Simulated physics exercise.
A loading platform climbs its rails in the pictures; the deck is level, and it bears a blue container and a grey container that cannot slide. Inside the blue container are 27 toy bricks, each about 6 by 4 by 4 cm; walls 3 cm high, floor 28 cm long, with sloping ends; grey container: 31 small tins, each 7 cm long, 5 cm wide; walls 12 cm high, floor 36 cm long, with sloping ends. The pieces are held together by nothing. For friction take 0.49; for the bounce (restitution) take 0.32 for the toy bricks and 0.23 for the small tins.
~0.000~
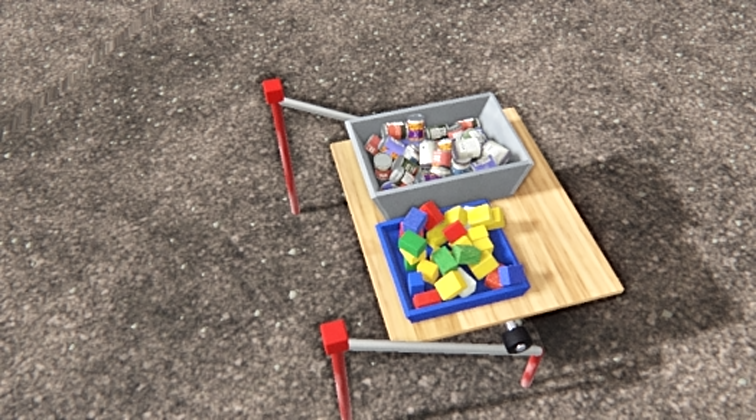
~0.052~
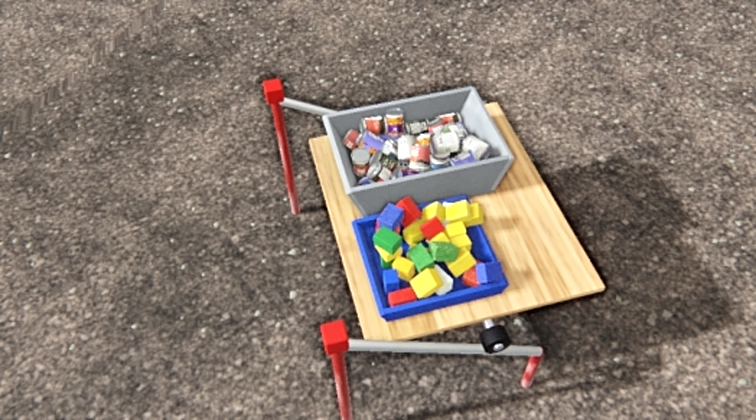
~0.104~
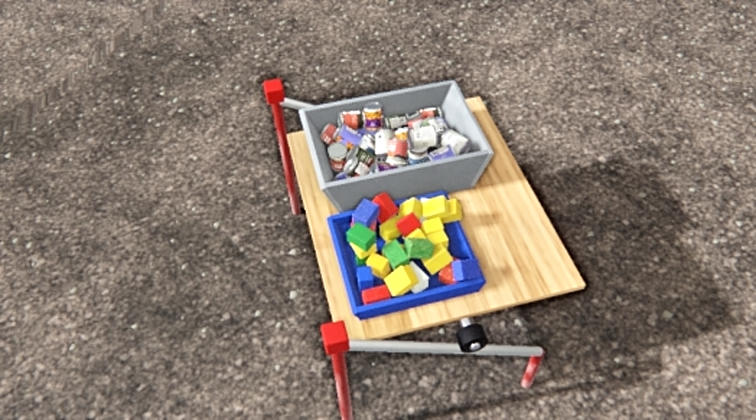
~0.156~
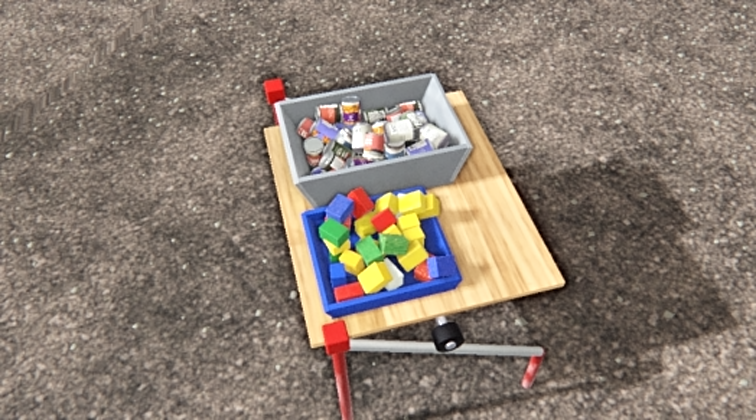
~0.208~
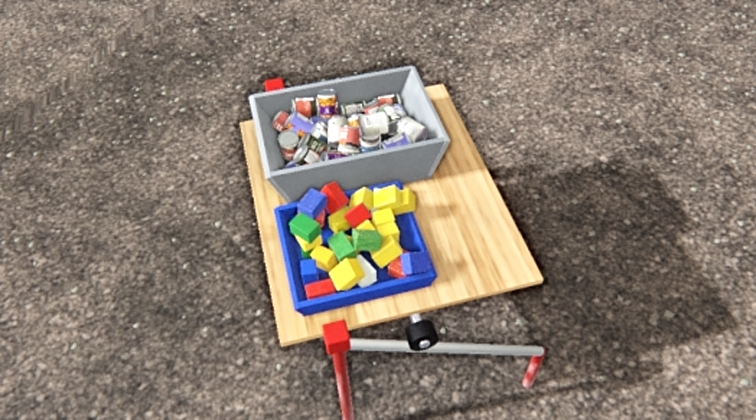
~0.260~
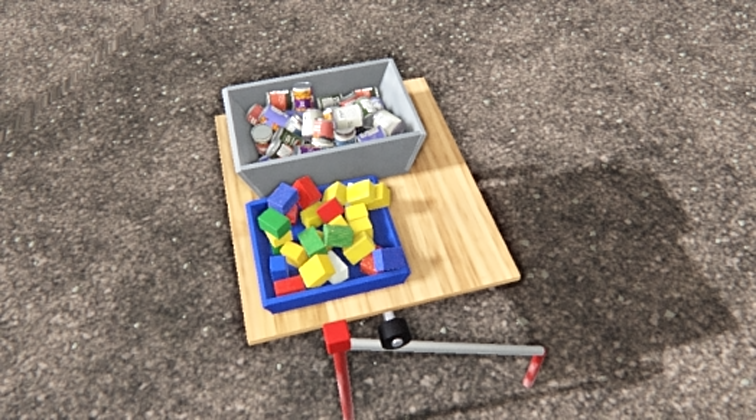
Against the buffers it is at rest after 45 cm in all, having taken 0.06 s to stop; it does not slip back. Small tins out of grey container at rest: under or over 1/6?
Under.
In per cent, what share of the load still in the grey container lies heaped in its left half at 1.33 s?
About 70 per cent.
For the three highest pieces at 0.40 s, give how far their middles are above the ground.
74 cm.
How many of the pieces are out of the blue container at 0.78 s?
At that moment the blue container count out stands near 10.
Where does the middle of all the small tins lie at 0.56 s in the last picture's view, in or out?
Middle: About (276, 134) px.
After 0.28 s, braking begins.
After 0.40 s, 4 of 27 out of the blue container and 0 of 31 out of the grey container.
After 0.56 s, 8 of 27 out of the blue container and 0 of 31 out of the grey container.
After 0.78 s, 10 of 27 out of the blue container and 0 of 31 out of the grey container.
Final count (at 1.33 s), 10 of 27 out of the blue container and 0 of 31 out of the grey container. Asked share, 0 of 31, 0 per cent.
